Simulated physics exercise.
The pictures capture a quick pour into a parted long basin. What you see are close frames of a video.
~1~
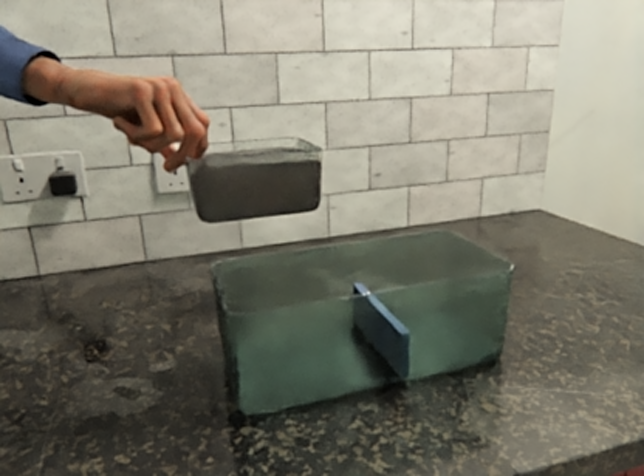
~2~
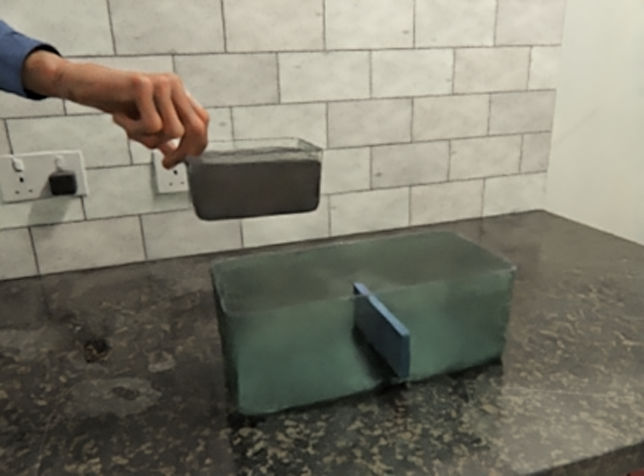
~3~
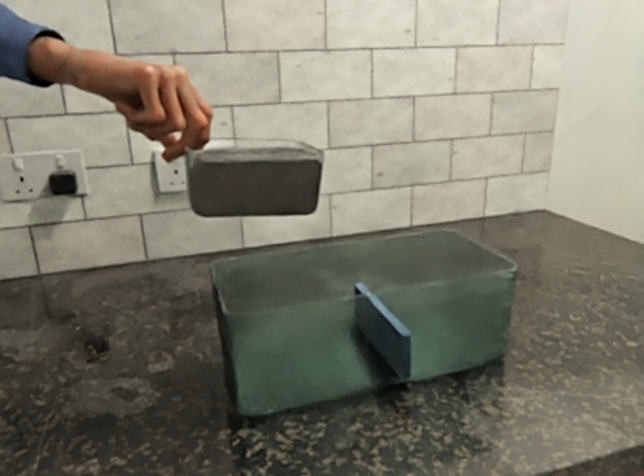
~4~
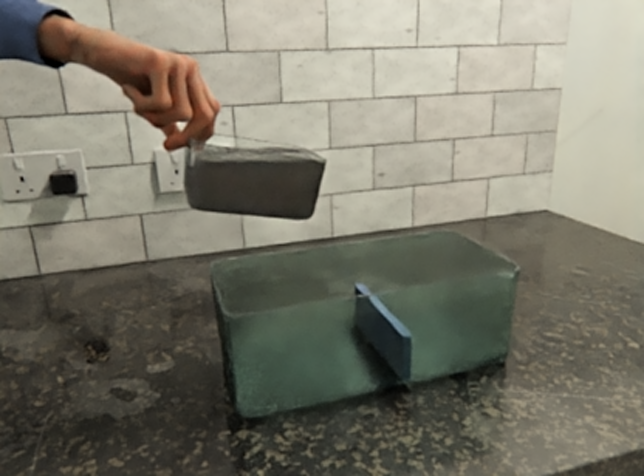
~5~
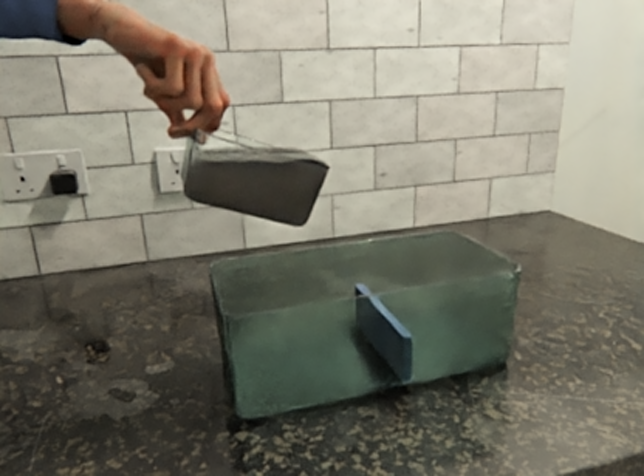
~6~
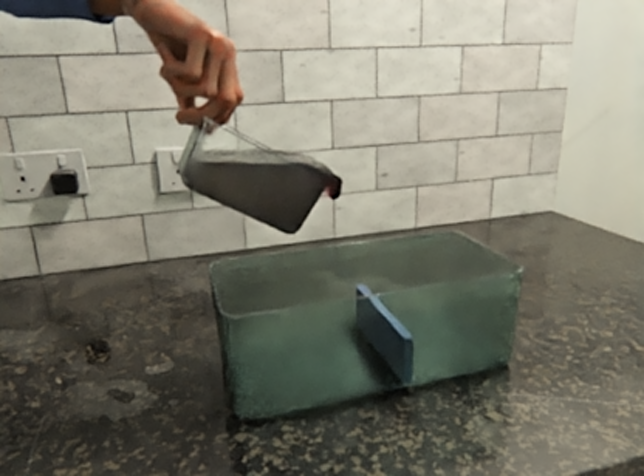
We see a hand holding a small container of dark grey liquid above a long greenish basin with a blue divider; the hand rises and tilts the container steadily to the right until liquid reaches over its lower edge.
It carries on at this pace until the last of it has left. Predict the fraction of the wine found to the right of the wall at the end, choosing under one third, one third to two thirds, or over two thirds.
Low range.
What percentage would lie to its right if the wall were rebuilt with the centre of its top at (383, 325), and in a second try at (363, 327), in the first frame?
Around 25 per cent for the first, around 60 per cent for the second.
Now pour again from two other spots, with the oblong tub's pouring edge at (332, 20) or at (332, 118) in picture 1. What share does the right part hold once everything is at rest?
First place gives some 75 %, second place some 65 %.
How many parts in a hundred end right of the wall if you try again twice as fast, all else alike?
About 5 per cent.
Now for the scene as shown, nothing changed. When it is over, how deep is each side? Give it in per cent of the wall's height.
On the left it is 30 per cent, on the right 10.
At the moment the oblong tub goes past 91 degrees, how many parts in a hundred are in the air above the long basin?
That comes to near 25 percent.
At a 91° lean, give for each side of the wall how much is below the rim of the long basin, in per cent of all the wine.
On the left near 40 in a hundred, on the right near 15 in a hundred.
A moment on, the oblong tub is tipped on its side and 15 per cent is still to pour, 42 is left of the wall and 17 right of it.
Next, the oblong tub is tipped right over and 1 per cent is still to pour, 75 is left of the wall and 18 right of it.
Then the oblong tub is tipped right over and 0 per cent is still to pour, 79 is left of the wall and 19 right of it.
Later the oblong tub is tipped right over and 0 per cent is still to pour, 79 is left of the wall and 19 right of it.
In the end 79 per cent lies left of the wall, 19 right of it and 2 outside.
